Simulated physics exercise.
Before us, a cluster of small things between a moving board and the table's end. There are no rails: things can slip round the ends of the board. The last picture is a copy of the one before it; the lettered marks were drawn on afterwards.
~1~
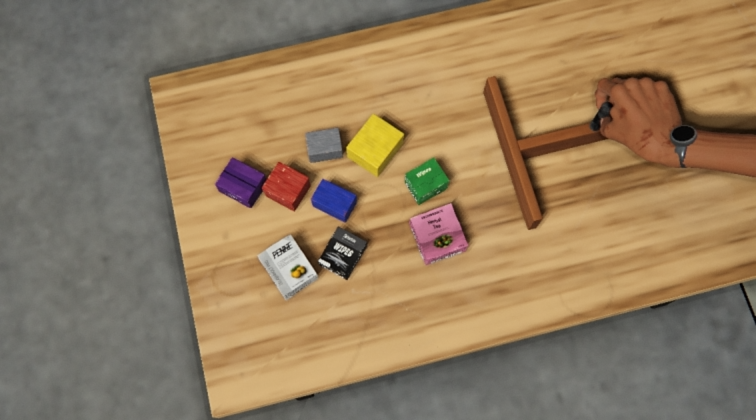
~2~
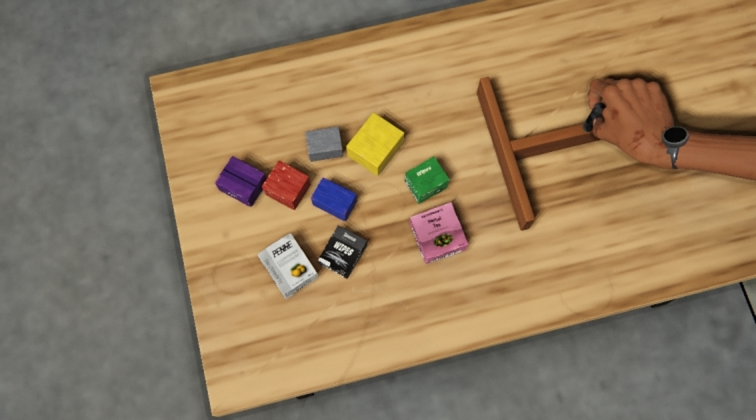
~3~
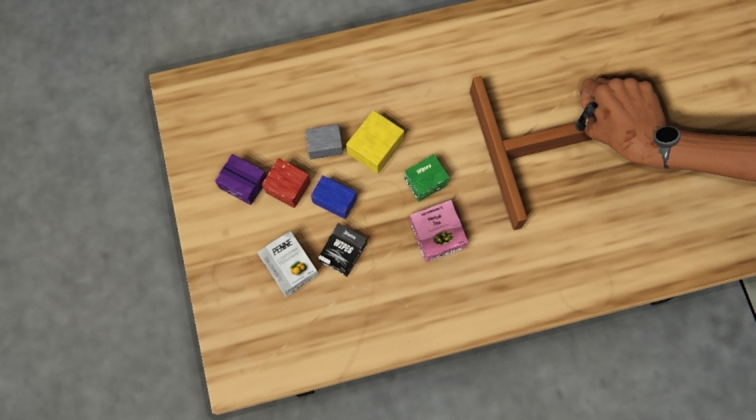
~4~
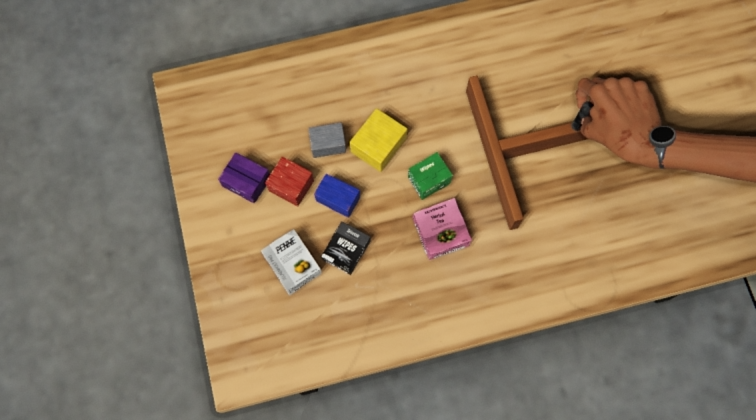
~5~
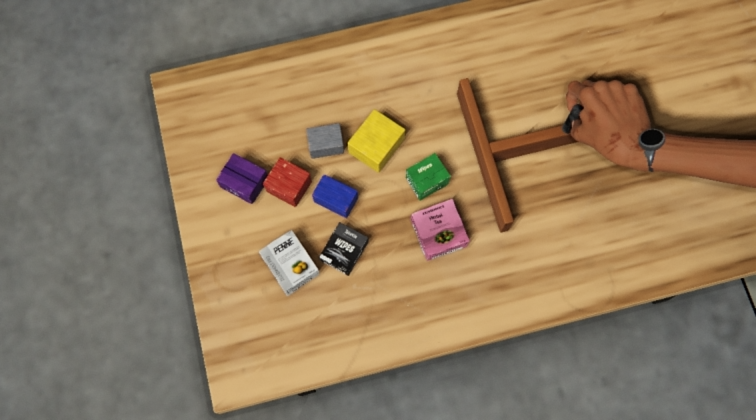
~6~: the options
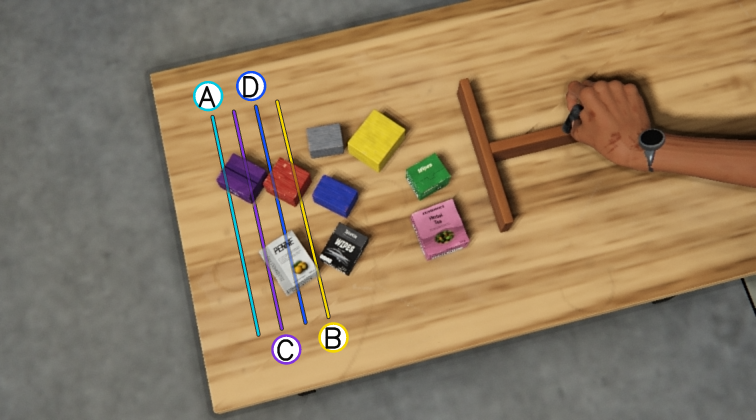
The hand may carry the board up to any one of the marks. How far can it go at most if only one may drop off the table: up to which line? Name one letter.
At C, and not beyond.
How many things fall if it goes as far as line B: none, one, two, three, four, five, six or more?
In all, none.
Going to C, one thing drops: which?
The white packet.
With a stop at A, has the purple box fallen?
By then, yes.
On the marked copy, A at (235, 221); B at (302, 205); C at (257, 216); D at (280, 210).
Taking C. A third of the way, board (404, 169); pink box (393, 242); grey block (318, 142).
Two thirds of the way, board (321, 189); white packet (235, 282); purple box (223, 174).
When it is over, board (256, 204); white packet over the edge; purple box (182, 174); one fallen.
As for the rest, A drops three; B is within the limit but short; D is within the limit but short.
